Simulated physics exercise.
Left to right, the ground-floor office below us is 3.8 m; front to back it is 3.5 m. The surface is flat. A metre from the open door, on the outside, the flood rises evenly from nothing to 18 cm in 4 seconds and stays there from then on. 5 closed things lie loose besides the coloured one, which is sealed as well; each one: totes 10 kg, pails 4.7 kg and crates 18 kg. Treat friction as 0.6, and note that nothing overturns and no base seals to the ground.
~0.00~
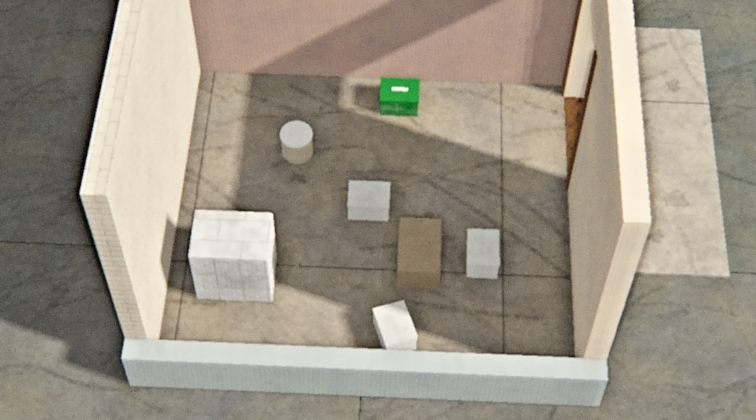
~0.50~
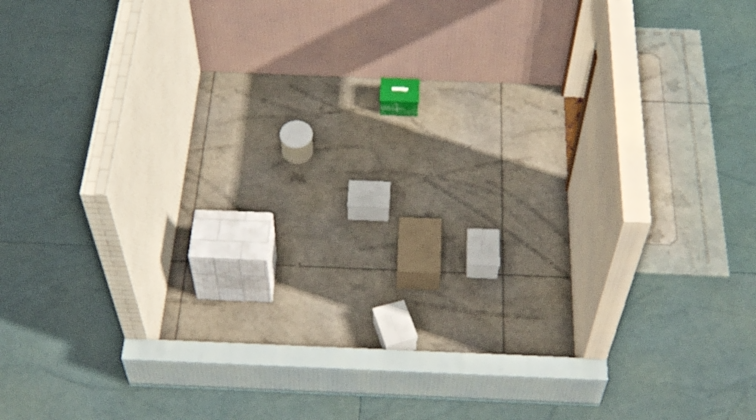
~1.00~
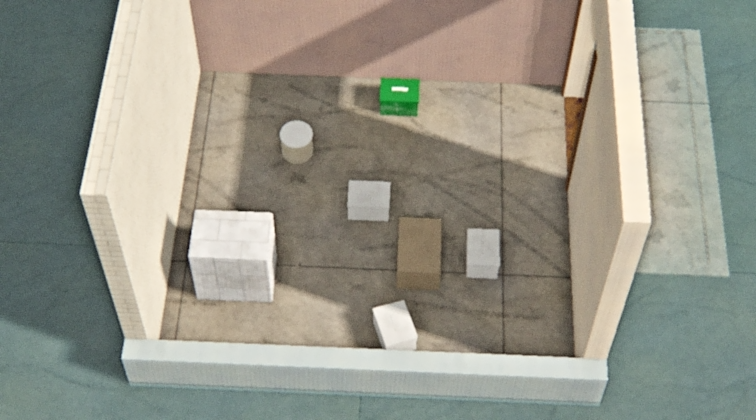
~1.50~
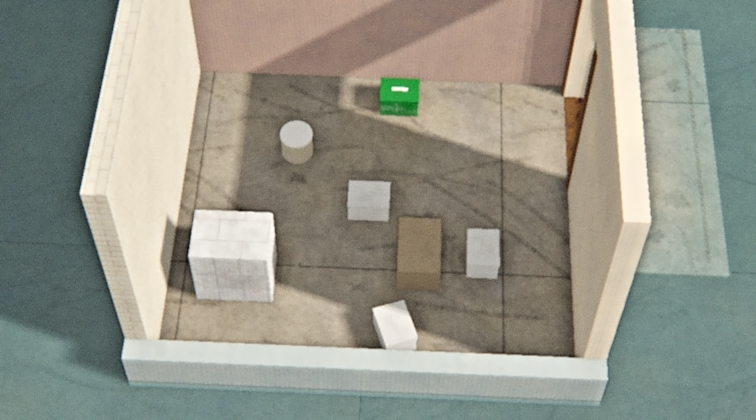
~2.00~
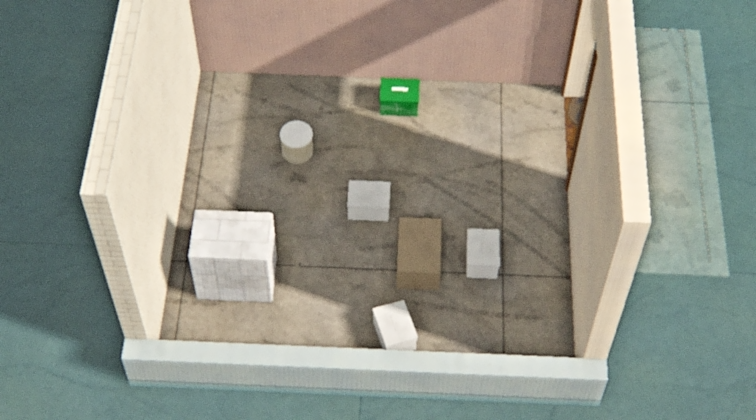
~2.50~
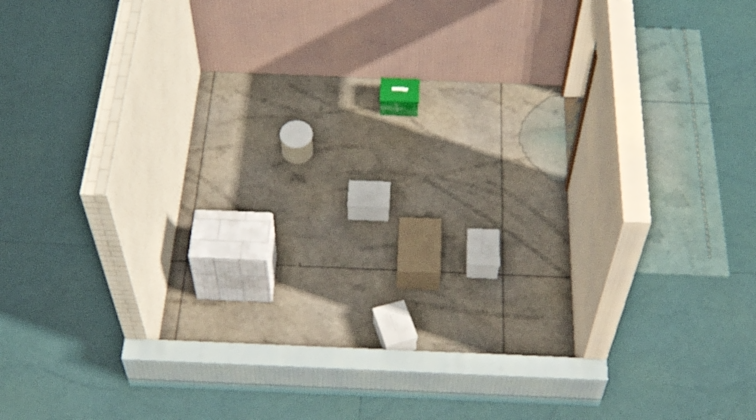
A ground-floor office with pale side walls, a pinkish back wall and an open doorway at right is seen from above by a still camera. A green tote sits near the back wall, with a pale cylinder, a brown block and several white and grey boxes spread across the stained floor. Blue-green water covers the grey ground outside, then a shallow patch spreads in at the doorway, while the objects stay still.
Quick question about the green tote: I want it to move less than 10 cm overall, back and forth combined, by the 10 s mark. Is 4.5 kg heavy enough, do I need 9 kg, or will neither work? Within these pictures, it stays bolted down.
Neither will work.
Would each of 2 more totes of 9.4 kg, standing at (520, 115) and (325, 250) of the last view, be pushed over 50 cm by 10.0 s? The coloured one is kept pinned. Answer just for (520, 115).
The shift ends up above the mark.
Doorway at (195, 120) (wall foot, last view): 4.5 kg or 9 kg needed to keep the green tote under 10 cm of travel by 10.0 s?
Then no option works.
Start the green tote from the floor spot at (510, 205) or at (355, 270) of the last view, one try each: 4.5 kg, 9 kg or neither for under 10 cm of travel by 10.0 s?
Note, in order: Heavier only OK; heavier only OK.
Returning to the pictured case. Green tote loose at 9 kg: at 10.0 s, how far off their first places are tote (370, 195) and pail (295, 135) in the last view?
Net displacement, in order: 5 cm; 60 cm.
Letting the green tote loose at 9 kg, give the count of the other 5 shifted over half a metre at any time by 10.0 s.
The tally stands at 1.
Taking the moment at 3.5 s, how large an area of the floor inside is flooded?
Somewhere about 2.0 m2, give or take.
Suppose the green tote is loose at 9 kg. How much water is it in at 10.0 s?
Close to 11 cm deep.
After 3.5 s the green tote would be 0 cm from its start with 4.5 kg and 0 cm from its start with 9 kg; 0 cm of water round it then.
After 4.5 s the green tote would be 14 cm from its start with 4.5 kg and 1 cm from its start with 9 kg; 5 cm of water round it then.
After 7.0 s the green tote would be 196 cm from its start with 4.5 kg and 80 cm from its start with 9 kg; 5 cm of water round it then.
After 10.0 s the green tote would be 255 cm from its start with 4.5 kg and 173 cm from its start with 9 kg; 11 cm of water round it then.
